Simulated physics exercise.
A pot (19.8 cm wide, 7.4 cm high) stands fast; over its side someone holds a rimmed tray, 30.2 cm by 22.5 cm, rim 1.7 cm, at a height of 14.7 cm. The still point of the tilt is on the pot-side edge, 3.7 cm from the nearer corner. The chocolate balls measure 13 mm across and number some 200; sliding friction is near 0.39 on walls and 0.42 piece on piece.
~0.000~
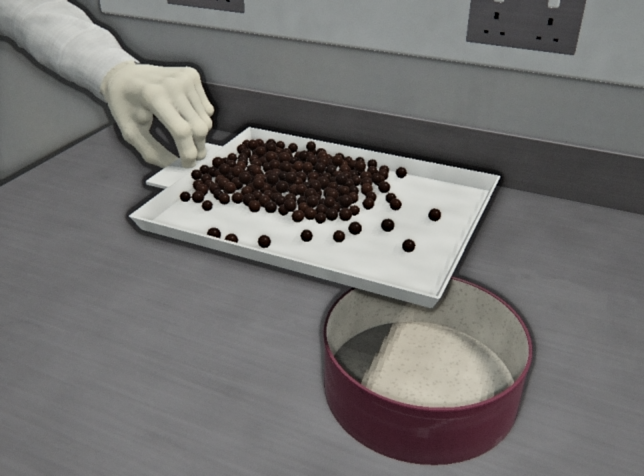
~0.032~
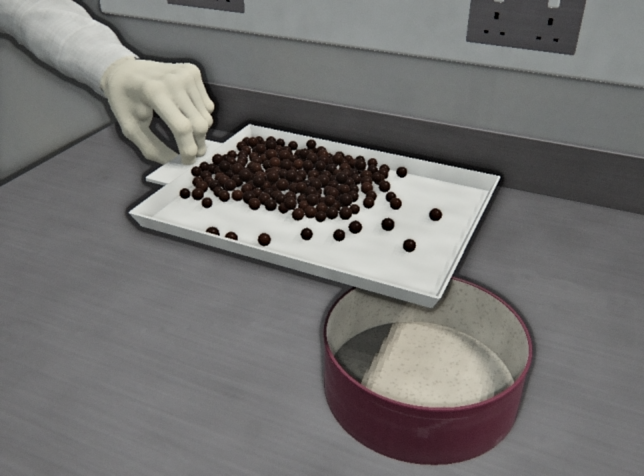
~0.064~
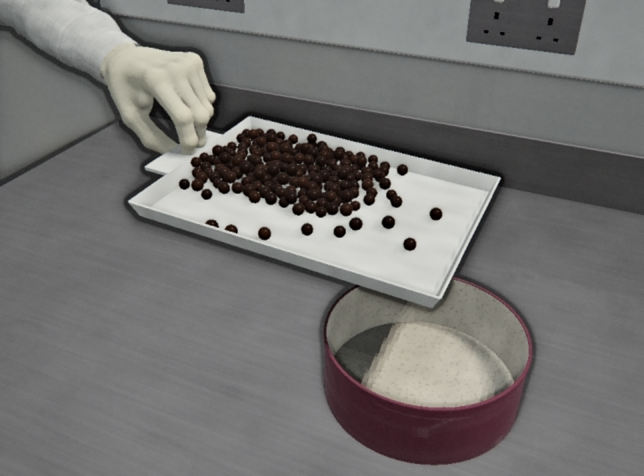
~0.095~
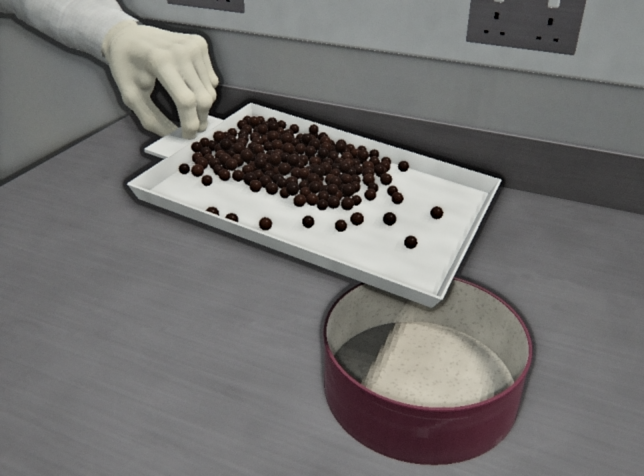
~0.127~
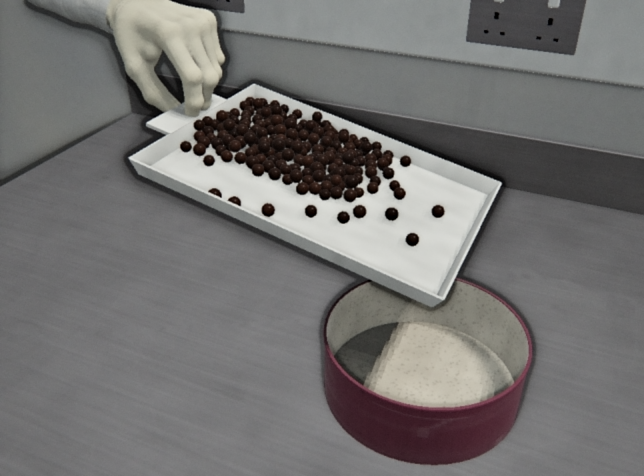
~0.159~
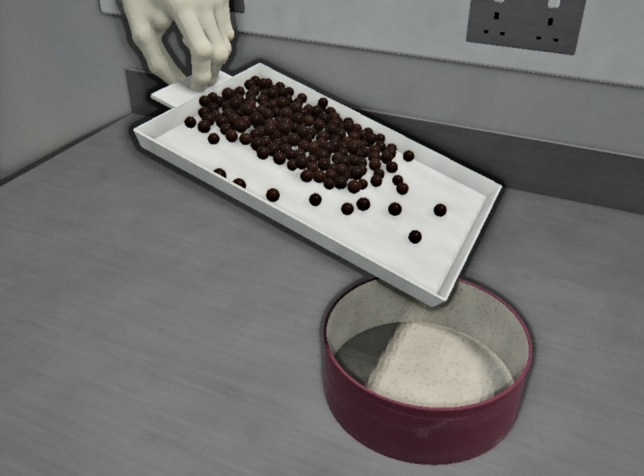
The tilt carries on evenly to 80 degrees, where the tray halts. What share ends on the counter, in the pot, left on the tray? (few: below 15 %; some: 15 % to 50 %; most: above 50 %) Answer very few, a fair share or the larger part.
Counter: The larger part, pot: Very few, tray: Very few.
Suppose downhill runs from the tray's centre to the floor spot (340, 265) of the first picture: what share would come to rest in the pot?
About 20 per cent.
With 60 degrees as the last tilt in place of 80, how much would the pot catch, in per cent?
In that case some 10 per cent.
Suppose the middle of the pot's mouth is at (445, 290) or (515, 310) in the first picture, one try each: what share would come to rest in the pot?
Some 40 and 70 per cent.
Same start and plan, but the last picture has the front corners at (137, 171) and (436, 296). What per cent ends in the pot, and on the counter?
Pot 30, counter 70.
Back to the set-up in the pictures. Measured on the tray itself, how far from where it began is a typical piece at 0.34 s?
Some 2 cm.
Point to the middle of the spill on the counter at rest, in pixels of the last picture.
At about (618, 332).
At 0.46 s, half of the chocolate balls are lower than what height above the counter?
Some 24 cm.
After 0.34 s, tilt 51 degrees; the tray holds 100 %, the pot 0 %.
After 0.46 s, tilt 72 degrees; the tray holds 100 %, the pot 0 %.
After 0.71 s, tilt 80 degrees; the tray holds 5 %, the pot 5 %.
At rest (1.8 s), counter 90 %, pot 10 %, tray 0 %.
